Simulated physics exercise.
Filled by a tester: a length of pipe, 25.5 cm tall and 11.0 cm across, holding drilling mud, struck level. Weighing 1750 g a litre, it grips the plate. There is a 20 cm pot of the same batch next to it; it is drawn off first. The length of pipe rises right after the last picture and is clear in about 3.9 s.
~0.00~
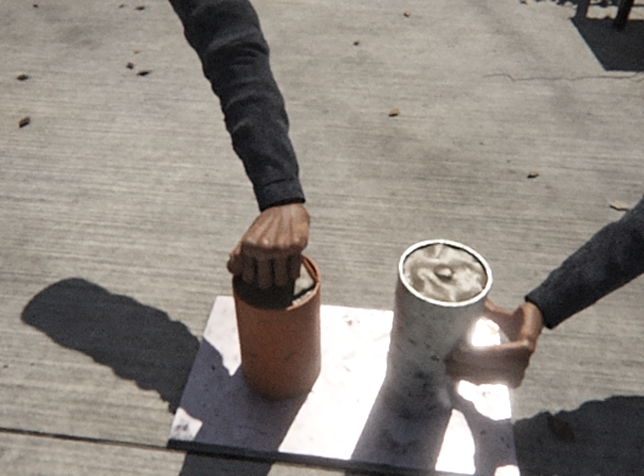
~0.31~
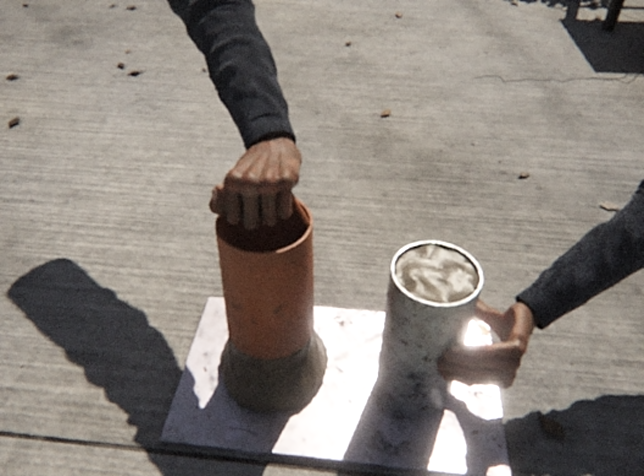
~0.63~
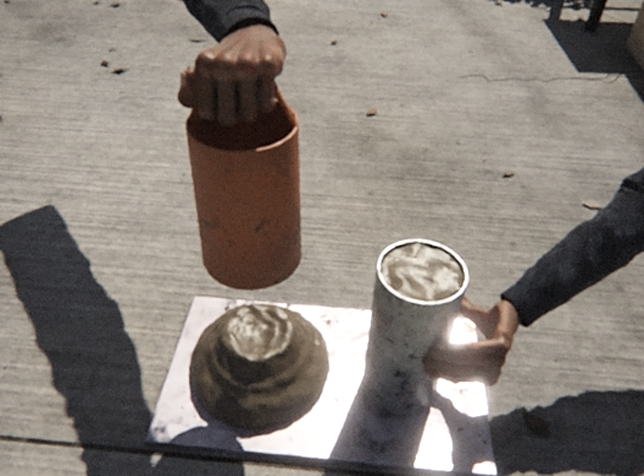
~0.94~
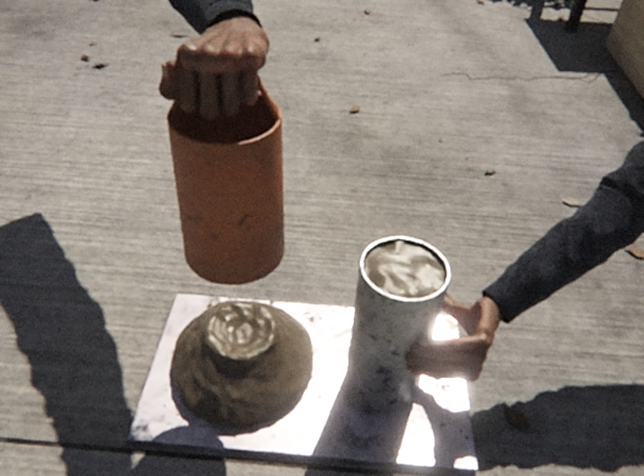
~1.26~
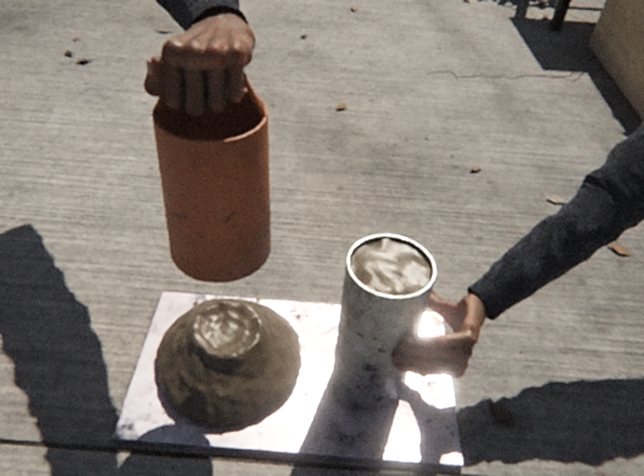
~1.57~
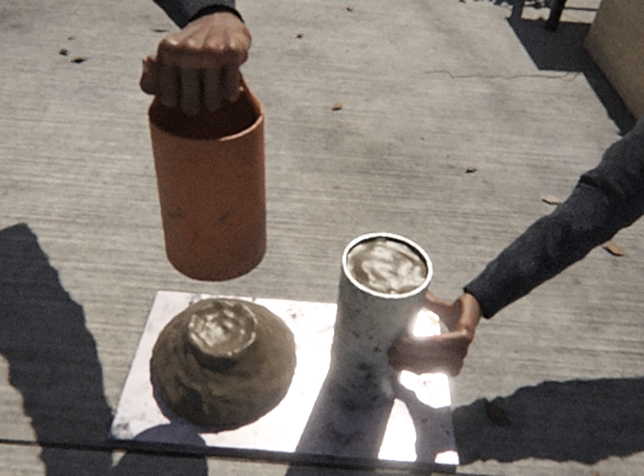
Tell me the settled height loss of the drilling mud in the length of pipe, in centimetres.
Roughly 16 cm.
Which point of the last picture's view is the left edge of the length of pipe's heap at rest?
Near (284, 375).
After 2.5 s, the length of pipe is up 5.5 cm; the drilling mud has come down 5.3 cm to 20 cm and is 19 cm wide.
After 3.5 s, the length of pipe is up 16 cm; the drilling mud has come down 16 cm to 9.8 cm and is 25 cm wide.
After 4.5 s, the length of pipe is up 26 cm; the drilling mud has come down 16 cm to 9.4 cm and is 26 cm wide.
After 5.7 s, the length of pipe is clear; the drilling mud has come down 16 cm to 9.3 cm and is 26 cm wide.
After 6.1 s, at rest, the length of pipe is clear; the drilling mud has come down 16 cm to 9.3 cm and is 26 cm wide.
